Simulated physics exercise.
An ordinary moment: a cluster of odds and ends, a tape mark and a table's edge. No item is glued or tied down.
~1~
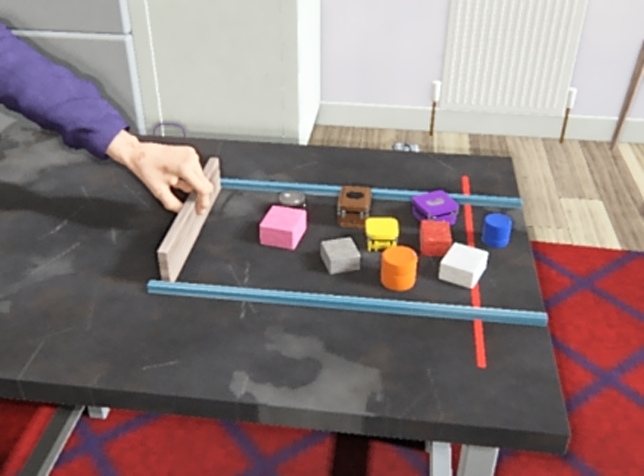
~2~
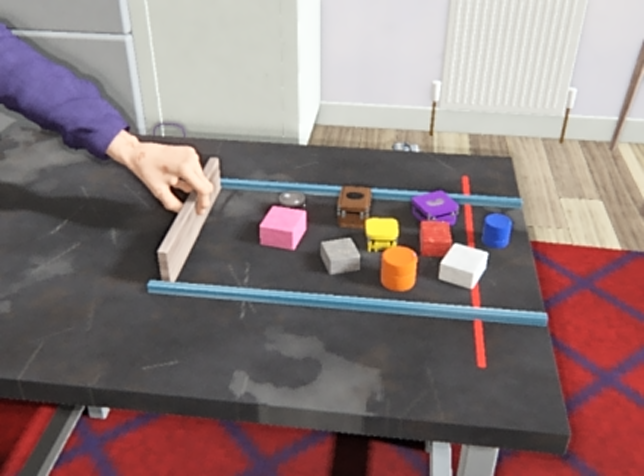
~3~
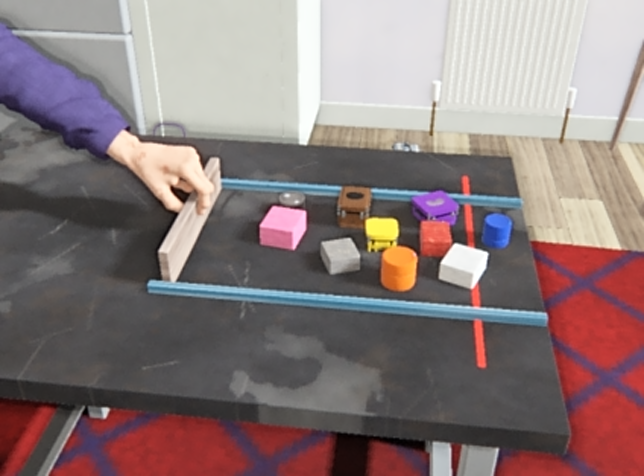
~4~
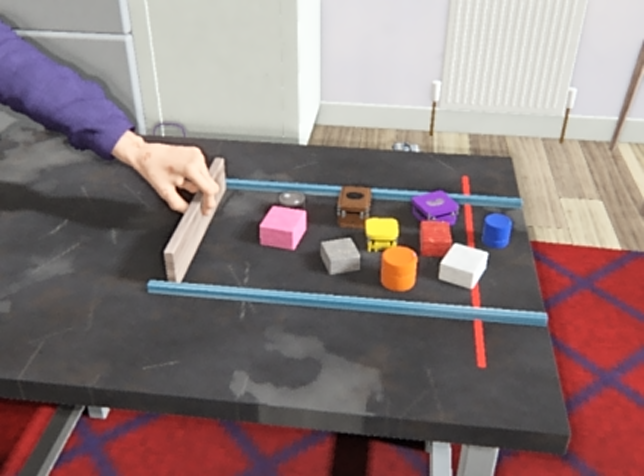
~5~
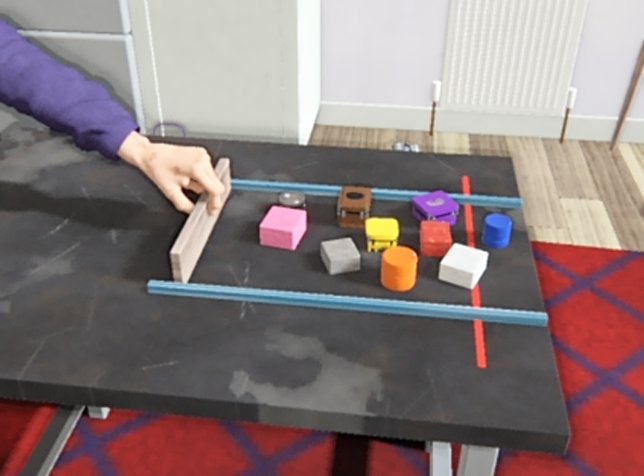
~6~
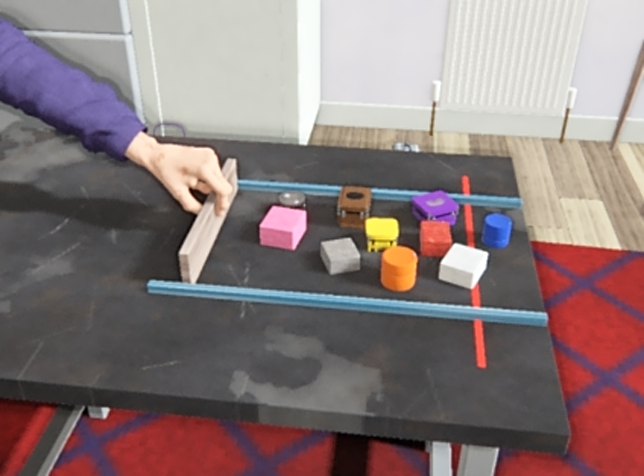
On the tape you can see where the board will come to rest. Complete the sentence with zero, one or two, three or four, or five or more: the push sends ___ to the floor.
The push sends three or four to the floor.
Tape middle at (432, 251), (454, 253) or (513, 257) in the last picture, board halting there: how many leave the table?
Counts per try, in order: 1 / 2 / 6.
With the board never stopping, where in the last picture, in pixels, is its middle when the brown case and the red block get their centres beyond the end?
First it's close to (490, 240), next close to (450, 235).
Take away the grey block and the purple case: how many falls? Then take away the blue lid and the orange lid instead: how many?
2, then 2.
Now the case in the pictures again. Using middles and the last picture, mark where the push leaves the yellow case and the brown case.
Final centres, first then second: (524, 247), (515, 217).
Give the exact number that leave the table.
Precisely 3.
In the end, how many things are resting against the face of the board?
All in all, 4.
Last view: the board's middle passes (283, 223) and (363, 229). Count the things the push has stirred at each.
One spot: 2. Other spot: 8.
Soon after, none off yet; blue lid at rest near (496, 231); white block at rest near (463, 266); red block at rest near (435, 239).
In the end, the number that fall off is three or four; gone, purple case, red block and blue lid.
